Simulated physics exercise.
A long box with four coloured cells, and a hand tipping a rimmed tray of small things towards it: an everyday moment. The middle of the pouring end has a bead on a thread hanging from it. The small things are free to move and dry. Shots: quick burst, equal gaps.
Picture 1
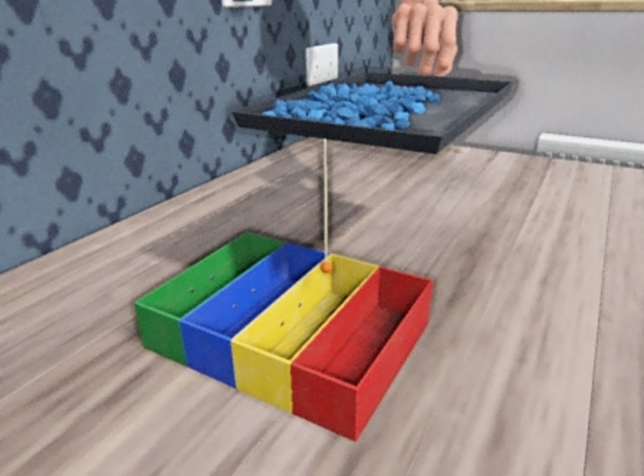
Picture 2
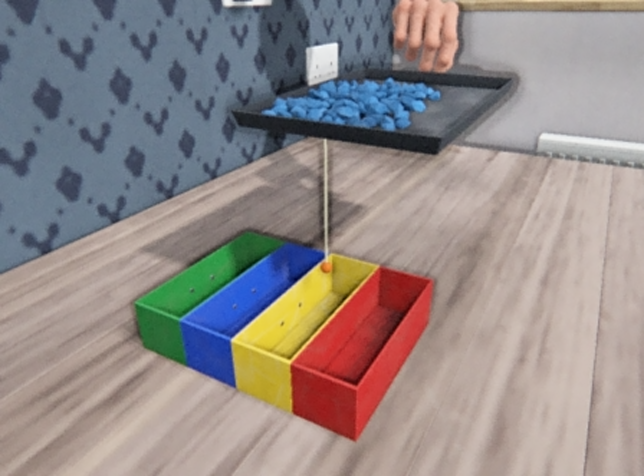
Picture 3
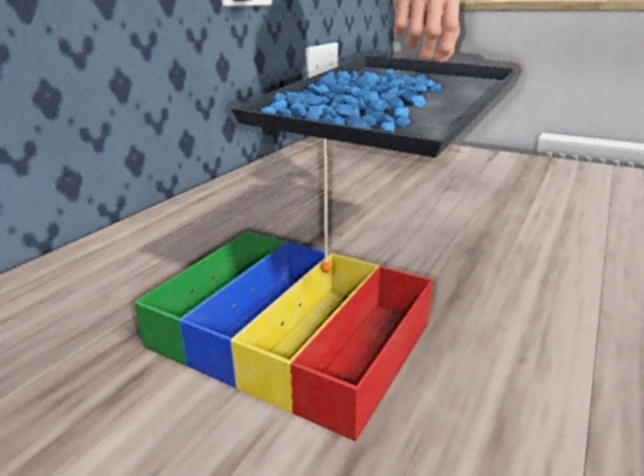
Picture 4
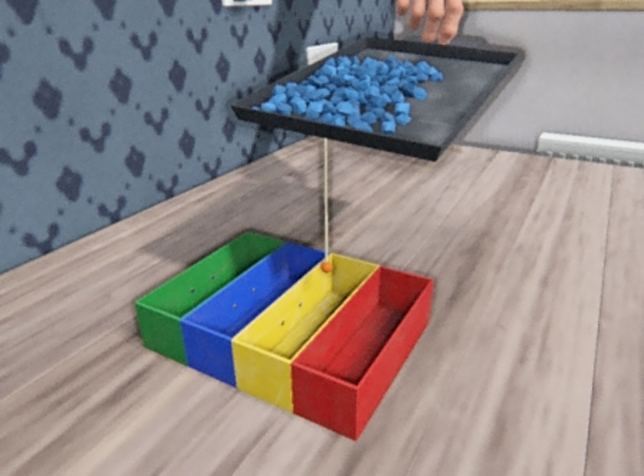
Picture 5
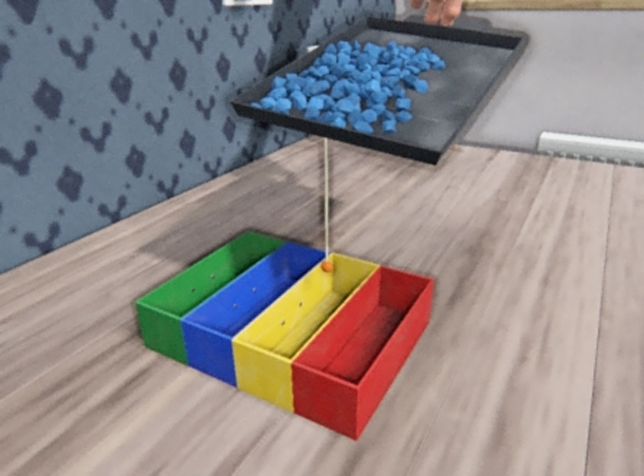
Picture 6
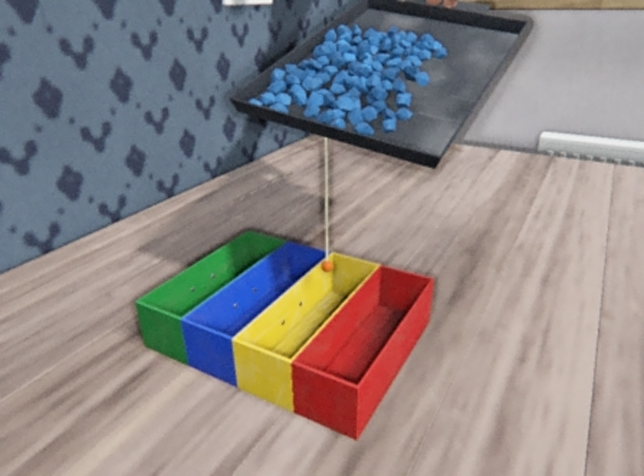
Blue stones on a dark rimmed tray that a hand gradually tilts, its near right corner dipping above four coloured cells.
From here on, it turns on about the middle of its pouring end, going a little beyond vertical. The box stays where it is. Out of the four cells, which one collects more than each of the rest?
The red cell collects the most.
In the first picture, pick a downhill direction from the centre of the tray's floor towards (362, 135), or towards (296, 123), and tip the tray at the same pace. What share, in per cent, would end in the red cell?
The share is 50 per cent in the first and 0 per cent in the second.
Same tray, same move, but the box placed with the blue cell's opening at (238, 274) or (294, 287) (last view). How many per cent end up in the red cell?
In order: 20 percent and 60 percent.
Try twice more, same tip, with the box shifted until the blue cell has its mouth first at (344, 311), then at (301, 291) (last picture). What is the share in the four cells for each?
100 %, 90 %.
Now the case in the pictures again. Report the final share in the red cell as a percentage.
About 50 per cent.
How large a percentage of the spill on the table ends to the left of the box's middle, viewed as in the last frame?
It works out at some 0 percent.
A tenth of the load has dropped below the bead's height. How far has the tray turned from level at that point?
Near 70 degrees.
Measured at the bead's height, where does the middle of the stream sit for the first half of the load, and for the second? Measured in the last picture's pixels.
Early-half point (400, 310); late-half point (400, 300).
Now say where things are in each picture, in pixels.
Corners of the pouring end at (238, 111) and (438, 135), level; middle of the load at (352, 107), aquarium stones; bead on its thread at (326, 268); green cell at (161, 330); blue cell at (208, 349); yellow cell at (262, 372); red cell at (323, 397), in the first picture.
Corners of the pouring end at (238, 110) and (438, 136), level; middle of the load at (353, 105), in the second picture.
Corners of the pouring end at (237, 107) and (438, 139), tipped barely, lowest at the right corner; middle of the load at (353, 99), in the third picture.
Corners of the pouring end at (237, 104) and (438, 144), tipped a little, lowest at the right corner; middle of the load at (353, 91), in the fourth picture.
Corners of the pouring end at (236, 100) and (438, 148), tipped a little, lowest at the right corner; middle of the load at (354, 82), in the fifth picture.
Corners of the pouring end at (236, 97) and (437, 153), tipped clearly, lowest at the right corner; middle of the load at (354, 73); green cell at (162, 329); blue cell at (210, 348); yellow cell at (263, 370); red cell at (325, 395), in the sixth picture.
Soon after the last picture, tray tipped steeply; nearly all on the tray; a small part falling or outside the box.
A little later, tray tipped right over; a small part on the tray; about a third in the red cell; a small part in the yellow cell; about half falling or outside the box.
Later still, tray tipped past a quarter turn; about half in the red cell; a small part in the yellow cell; about half falling or outside the box.
At rest, tray tipped past a quarter turn; about half in the red cell; a small part in the yellow cell; none in the blue cell; none in the green cell; about half outside the box.
